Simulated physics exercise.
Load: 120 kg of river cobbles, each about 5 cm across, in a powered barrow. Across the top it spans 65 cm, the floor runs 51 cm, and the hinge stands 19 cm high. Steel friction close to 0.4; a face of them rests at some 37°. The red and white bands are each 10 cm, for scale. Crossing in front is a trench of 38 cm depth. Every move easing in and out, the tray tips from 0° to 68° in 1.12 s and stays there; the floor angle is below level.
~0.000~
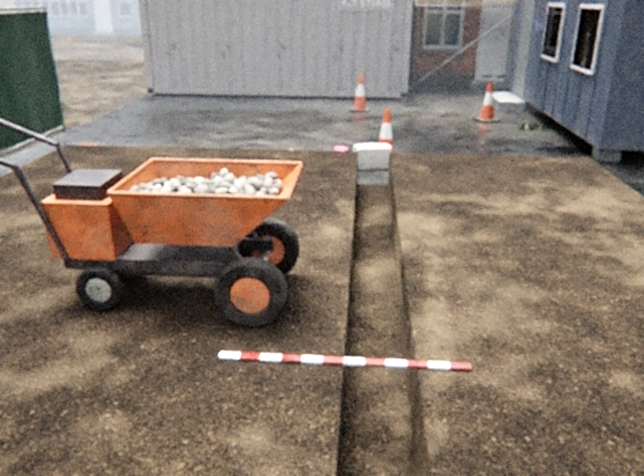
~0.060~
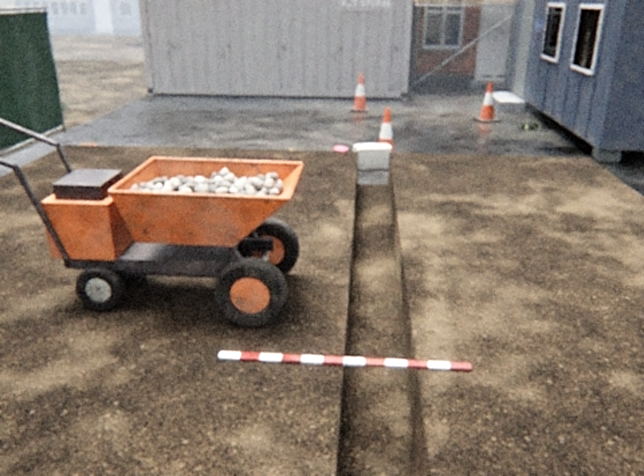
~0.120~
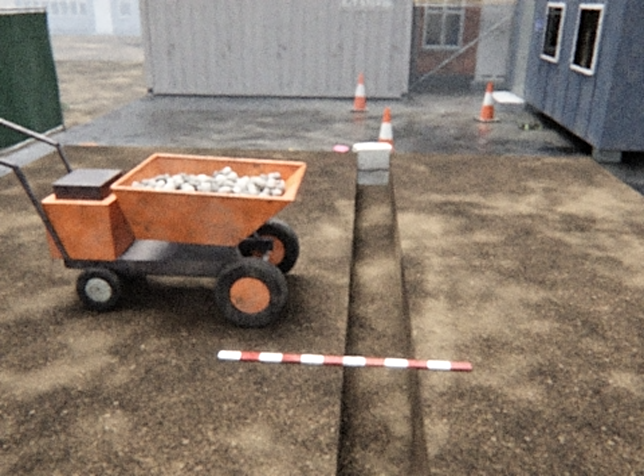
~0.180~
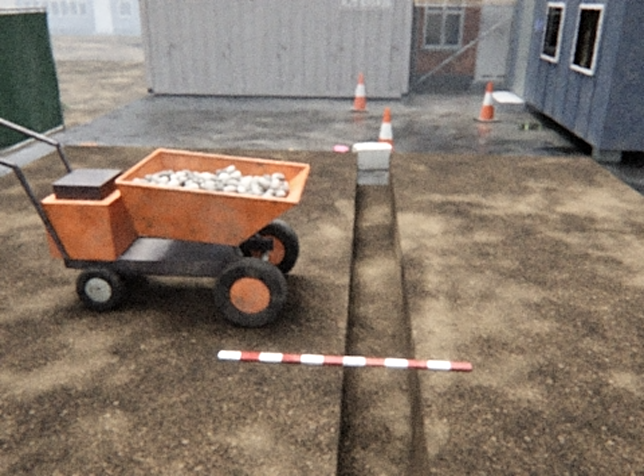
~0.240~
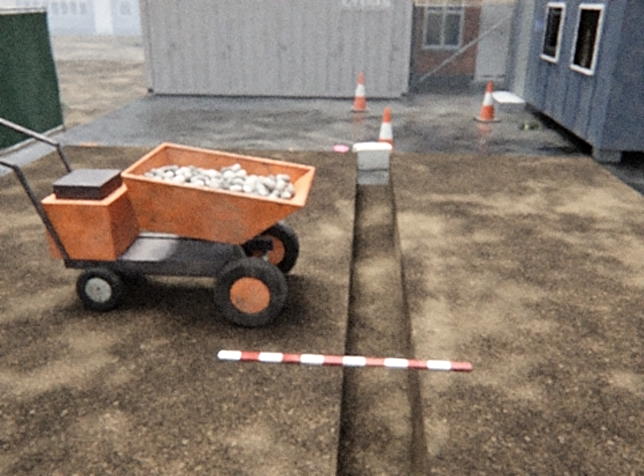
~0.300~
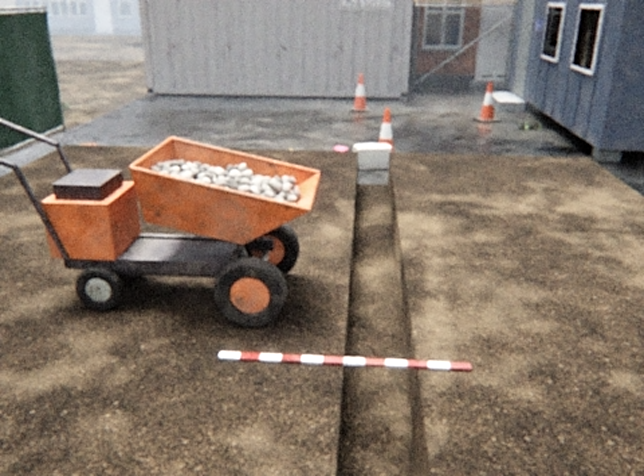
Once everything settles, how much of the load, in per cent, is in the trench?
Once it settles, about 73 per cent of the load is there.
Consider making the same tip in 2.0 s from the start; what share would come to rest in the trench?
That would give about 80 percent.
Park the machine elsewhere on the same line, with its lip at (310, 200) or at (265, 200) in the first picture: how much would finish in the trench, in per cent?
40 % and 95 %.
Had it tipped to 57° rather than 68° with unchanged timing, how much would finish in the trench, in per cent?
Roughly 80 percent.
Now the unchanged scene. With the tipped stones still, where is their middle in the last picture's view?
Roughly (391, 347), I'd say.
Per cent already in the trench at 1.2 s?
Approx. 35 % of the load.
After 0.8 s the floor is at 57°; 100 % in the tray; the foremost stones are at (355, 251).
After 1.2 s the floor is at 68°; 58 % in the tray, 35 % in the trench, 6 % past the trench; the foremost stones are at (433, 303).
After 1.6 s the floor is at 68°; 16 % in the tray, 58 % in the trench, 27 % past the trench; the foremost stones are at (524, 303).
After 3.5 s the floor is at 68°; 0 % in the tray, 73 % in the trench, 27 % past the trench; the foremost stones are at (597, 311).
